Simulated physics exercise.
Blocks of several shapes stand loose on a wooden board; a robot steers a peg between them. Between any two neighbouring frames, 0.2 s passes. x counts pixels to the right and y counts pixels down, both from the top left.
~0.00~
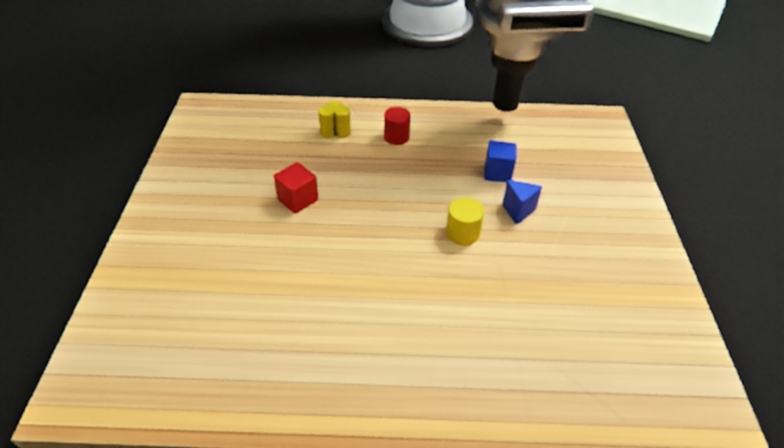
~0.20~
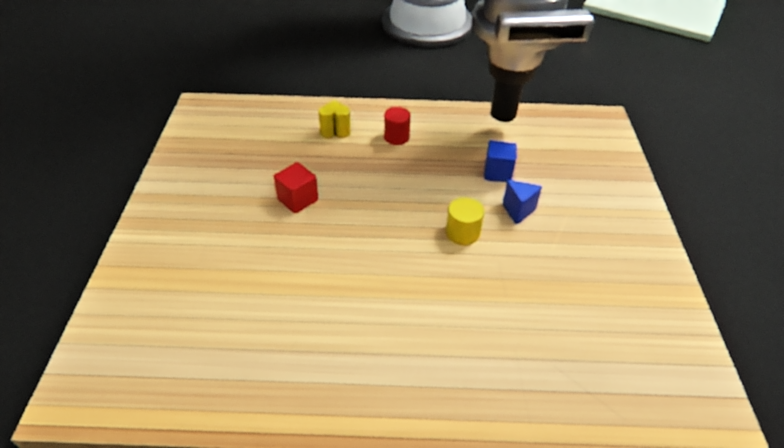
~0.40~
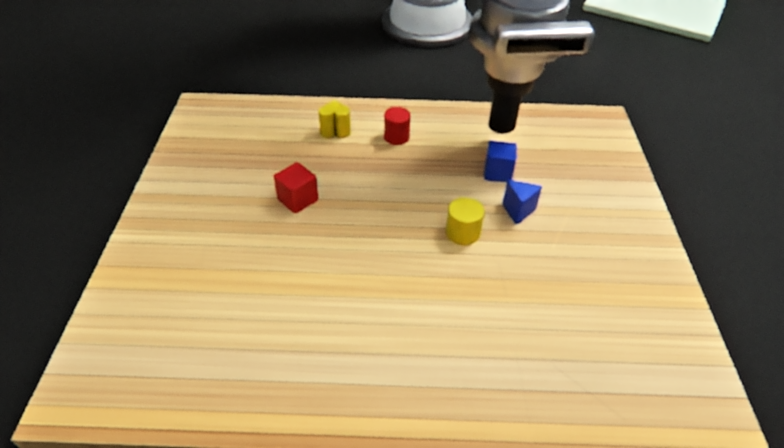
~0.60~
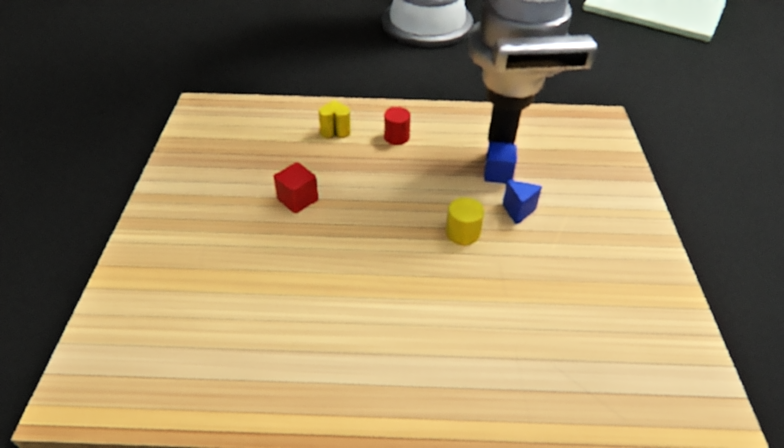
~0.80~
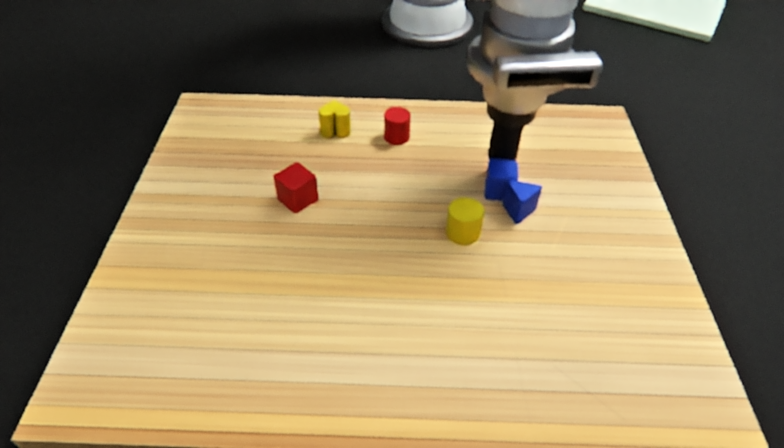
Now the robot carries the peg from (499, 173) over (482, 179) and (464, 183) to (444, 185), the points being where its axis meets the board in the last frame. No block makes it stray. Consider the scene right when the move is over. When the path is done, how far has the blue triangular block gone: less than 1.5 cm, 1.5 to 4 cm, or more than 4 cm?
My prediction: Under 1.5 cm.
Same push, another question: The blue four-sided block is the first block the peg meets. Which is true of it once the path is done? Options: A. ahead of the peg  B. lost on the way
Option B.
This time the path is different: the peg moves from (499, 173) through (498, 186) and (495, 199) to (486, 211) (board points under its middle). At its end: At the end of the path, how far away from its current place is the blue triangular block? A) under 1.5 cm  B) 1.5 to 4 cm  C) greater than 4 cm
Option B.
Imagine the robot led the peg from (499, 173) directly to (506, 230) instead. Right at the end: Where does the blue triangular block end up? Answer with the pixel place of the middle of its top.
Its top centre is at about (538, 214).
What follows on the original path. Halfway along, peg (476, 165); blue four-sided block (497, 175), turned 35° anticlockwise; blue triangular block (524, 191), turned 15° anticlockwise.
At the end, peg (446, 168); yellow cylinder not moved; blue four-sided block (497, 175), turned 35° anticlockwise; blue triangular block (524, 191), turned 15° anticlockwise.
